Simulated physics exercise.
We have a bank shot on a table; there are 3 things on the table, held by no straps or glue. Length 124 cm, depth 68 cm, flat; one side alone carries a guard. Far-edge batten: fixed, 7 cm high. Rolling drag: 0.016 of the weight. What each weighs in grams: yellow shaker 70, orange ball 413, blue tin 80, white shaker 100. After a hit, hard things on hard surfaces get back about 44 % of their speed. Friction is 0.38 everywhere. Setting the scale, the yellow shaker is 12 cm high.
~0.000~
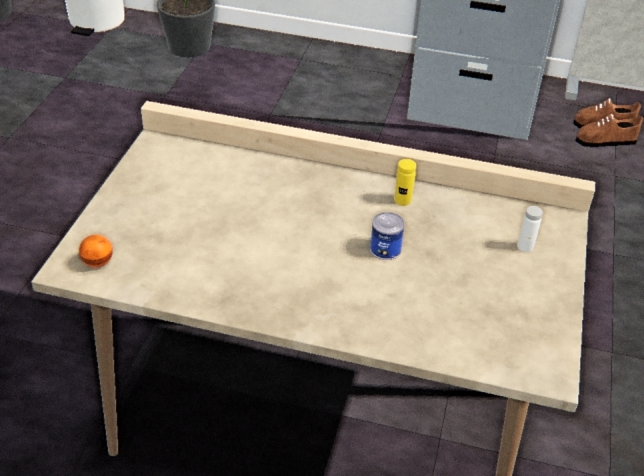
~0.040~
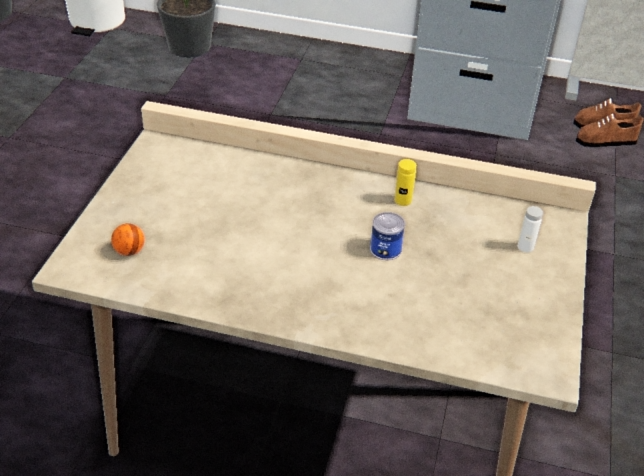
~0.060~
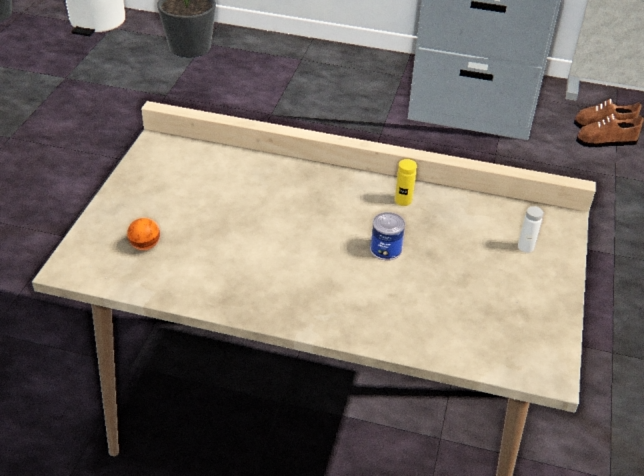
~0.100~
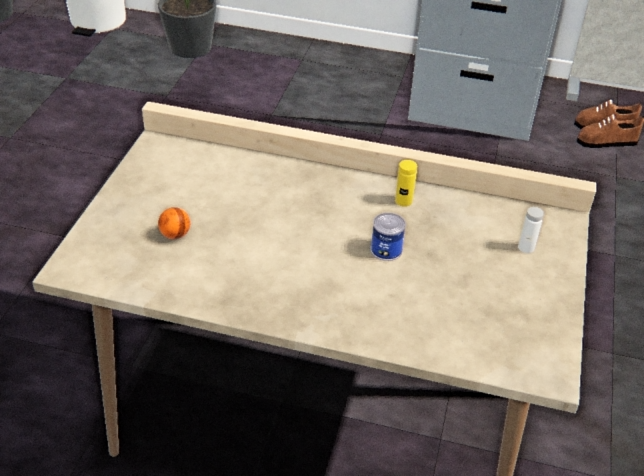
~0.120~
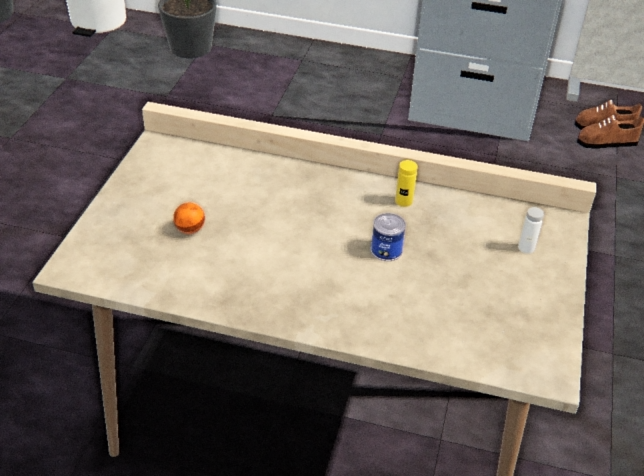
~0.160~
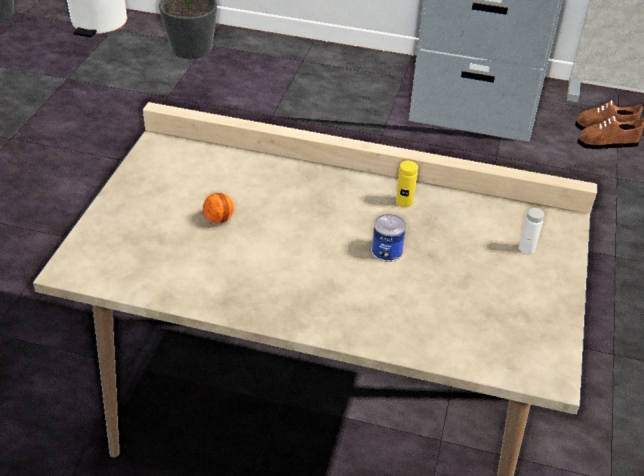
The video shows a wooden table with a raised strip along its far edge, holding a yellow shaker, a blue tin and a white shaker, while an orange ball rolls from the left side rightward and away from the viewer.
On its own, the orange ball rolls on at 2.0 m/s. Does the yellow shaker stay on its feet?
No.
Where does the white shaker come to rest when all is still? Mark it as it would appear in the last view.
Its middle settles close to pixel (577, 234).
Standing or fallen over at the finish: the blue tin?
In the last frame the blue tin remains up.
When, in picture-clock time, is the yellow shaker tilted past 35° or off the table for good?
Answer: Near 0.6 s.
After 0.46 s, orange ball near (378, 184).
After 0.76 s, orange ball near (464, 221); yellow shaker on its side near (503, 211).
After 1.16 s, orange ball near (567, 276); yellow shaker on its side near (513, 216); white shaker on its side.
After 1.56 s, orange ball near (615, 457); yellow shaker on its side near (513, 216); white shaker on its side.
By the end (1.8 s), tipped over on the table, yellow shaker and white shaker; blue tin in place, give or take 4 cm. Seen from the same camera at the end, yellow shaker near (513, 216).
